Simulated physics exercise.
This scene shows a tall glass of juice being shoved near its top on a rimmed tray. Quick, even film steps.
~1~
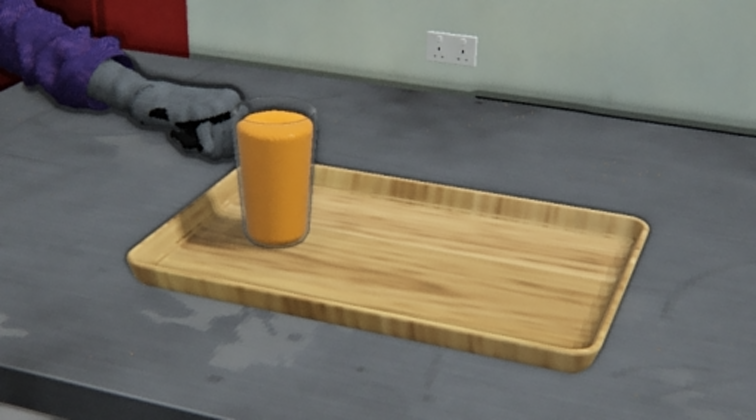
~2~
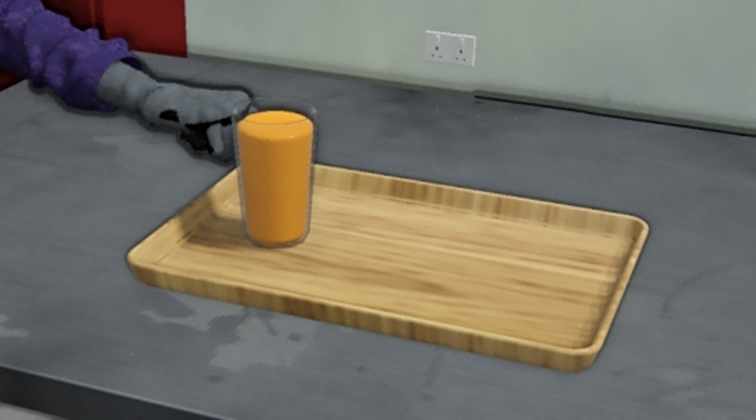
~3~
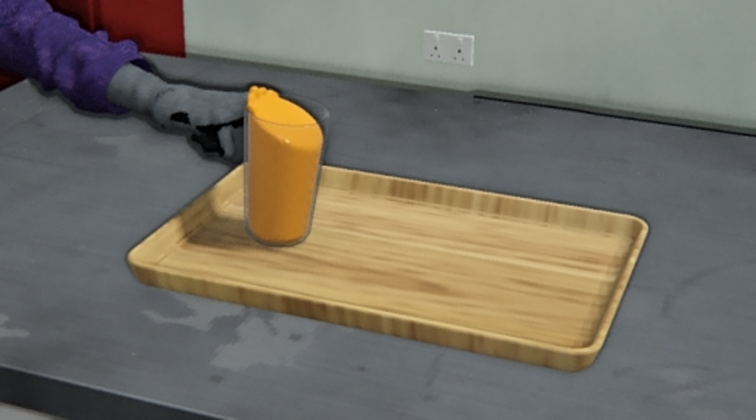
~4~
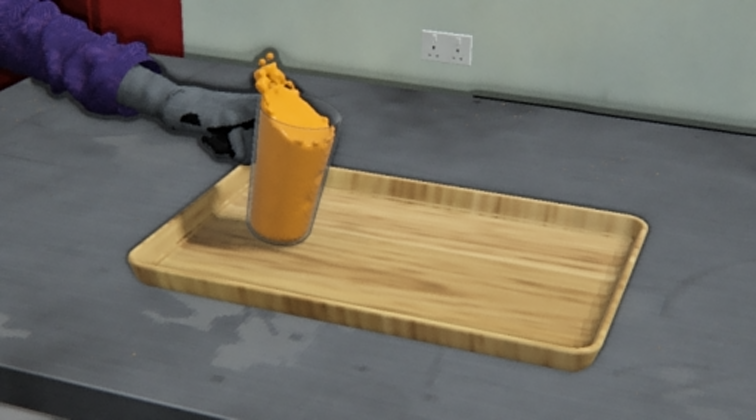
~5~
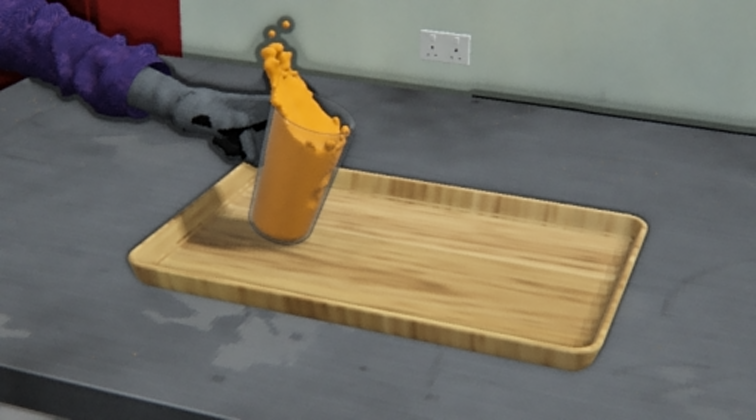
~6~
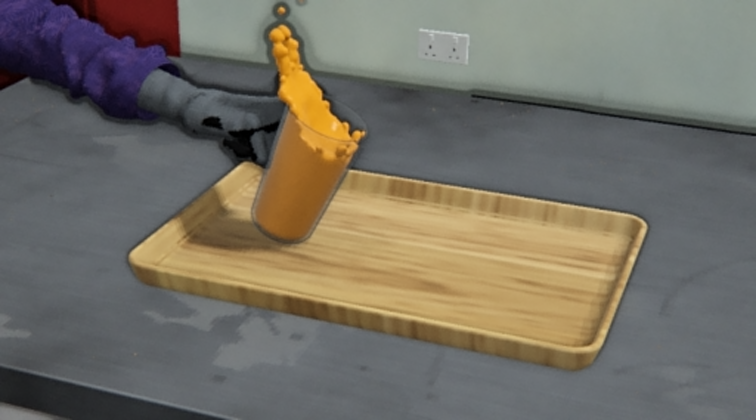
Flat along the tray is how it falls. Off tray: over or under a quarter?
Over.
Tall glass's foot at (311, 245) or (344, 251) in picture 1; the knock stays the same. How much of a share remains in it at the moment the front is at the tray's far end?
I'd say about 50 per cent the first time, and about 60 per cent the second.
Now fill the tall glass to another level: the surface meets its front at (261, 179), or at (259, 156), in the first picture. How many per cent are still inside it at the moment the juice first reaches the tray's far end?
In order, 55 and 50 in a hundred.
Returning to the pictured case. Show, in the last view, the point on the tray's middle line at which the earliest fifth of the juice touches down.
I'd mark it somewhere close to pixel (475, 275).
A moment on, the tall glass is falling and 92 per cent is in the glass, 0 on the tray and 8 above or beyond its rim.
Next, the tall glass lies on its side and 53 per cent is in the glass, 35 on the tray and 12 above or beyond its rim.
Then the tall glass lies on its side and 29 per cent is in the glass, 50 on the tray and 21 above or beyond its rim.
Later the tall glass lies on its side and 15 per cent is in the glass, 50 on the tray and 35 above or beyond its rim.
At rest 65 per cent is held by tray and glass, 35 is off the tray.
